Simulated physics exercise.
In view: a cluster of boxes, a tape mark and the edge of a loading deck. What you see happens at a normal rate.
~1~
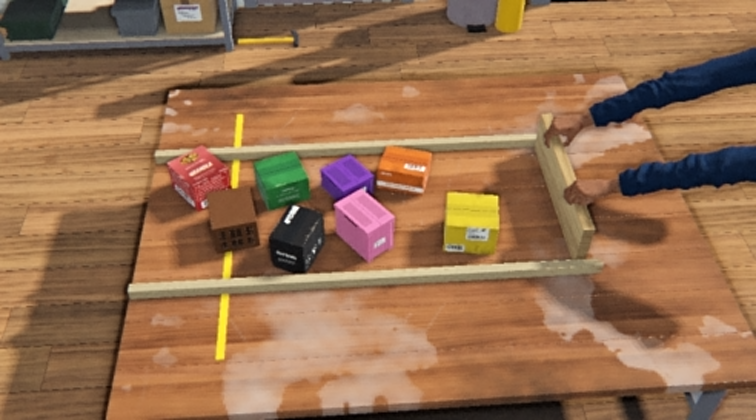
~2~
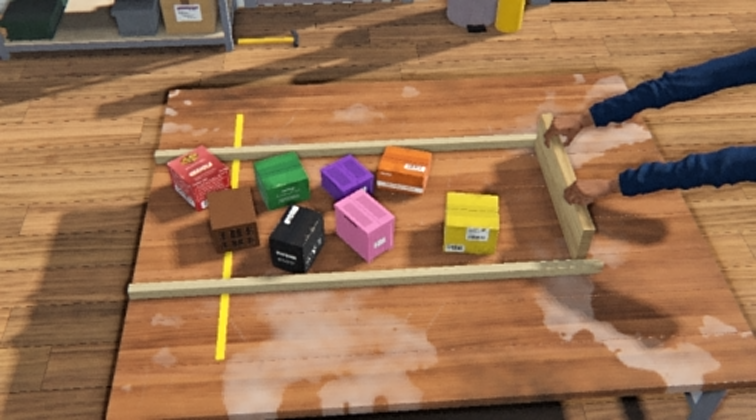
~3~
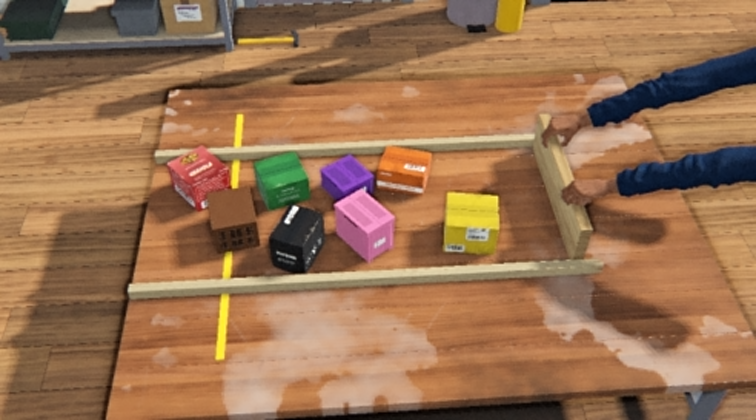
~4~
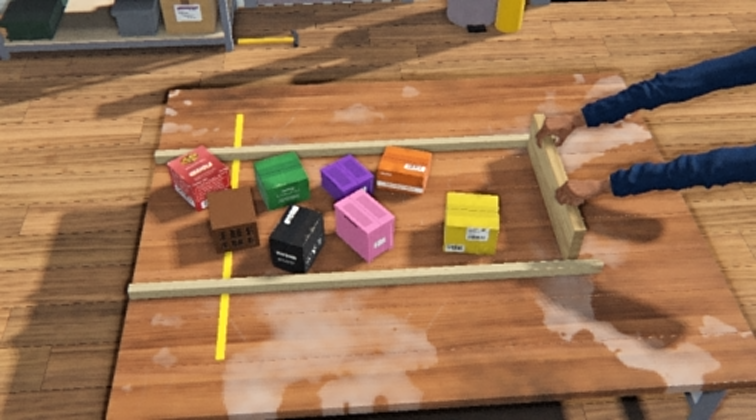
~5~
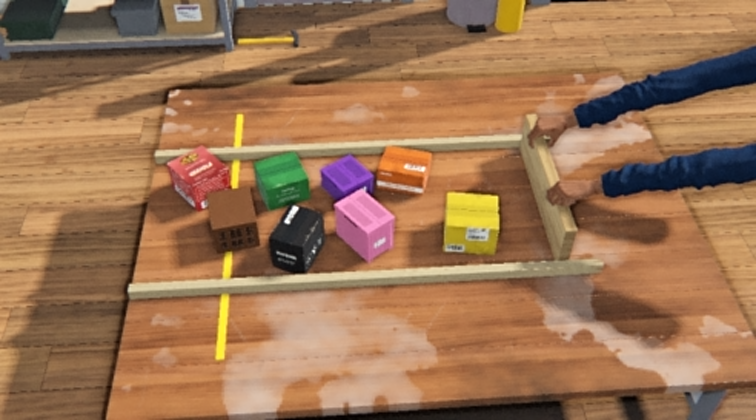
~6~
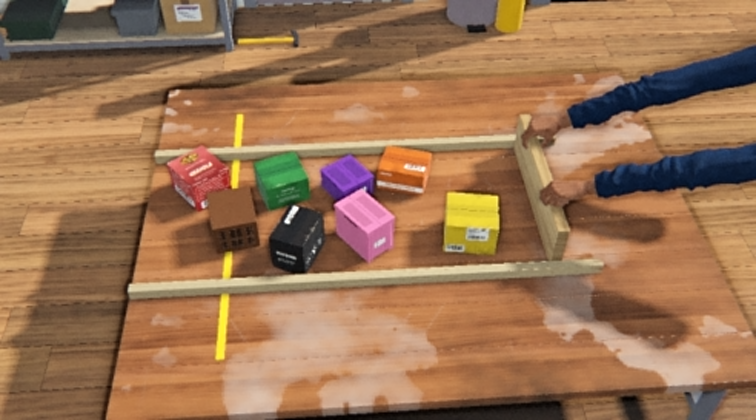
The clip shows eight colored boxes between two wooden rails on a worn table, near a yellow tape line, while two hands at the right slide an upright plank a short way left, without touching the boxes.
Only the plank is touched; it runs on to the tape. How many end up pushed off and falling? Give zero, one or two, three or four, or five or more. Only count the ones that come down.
Three or four fall.
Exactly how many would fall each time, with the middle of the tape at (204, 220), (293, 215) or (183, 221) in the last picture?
The counts come to 6, then 1, then 6.
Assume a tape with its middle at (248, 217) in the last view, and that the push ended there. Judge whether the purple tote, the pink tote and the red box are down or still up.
In the end the purple tote keeps its place, the pink tote keeps its place and the red box drops.
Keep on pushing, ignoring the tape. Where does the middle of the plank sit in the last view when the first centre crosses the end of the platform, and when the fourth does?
It sits around (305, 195) and after that around (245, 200).
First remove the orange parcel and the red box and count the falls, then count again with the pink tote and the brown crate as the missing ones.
Try 1: 2; try 2: 2.
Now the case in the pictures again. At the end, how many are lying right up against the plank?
Count recorded: 2.
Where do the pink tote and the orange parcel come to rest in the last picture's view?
In the last picture they sit at about (157, 228) and about (208, 184).
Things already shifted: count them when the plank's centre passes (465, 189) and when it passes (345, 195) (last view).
1 and 8.
Soon after, none off yet; red box at rest near (200, 178); brown crate at rest near (233, 220); green box at rest near (282, 181).
In the end, the number that fall off is three or four; gone, black parcel, green box, brown crate and red box.
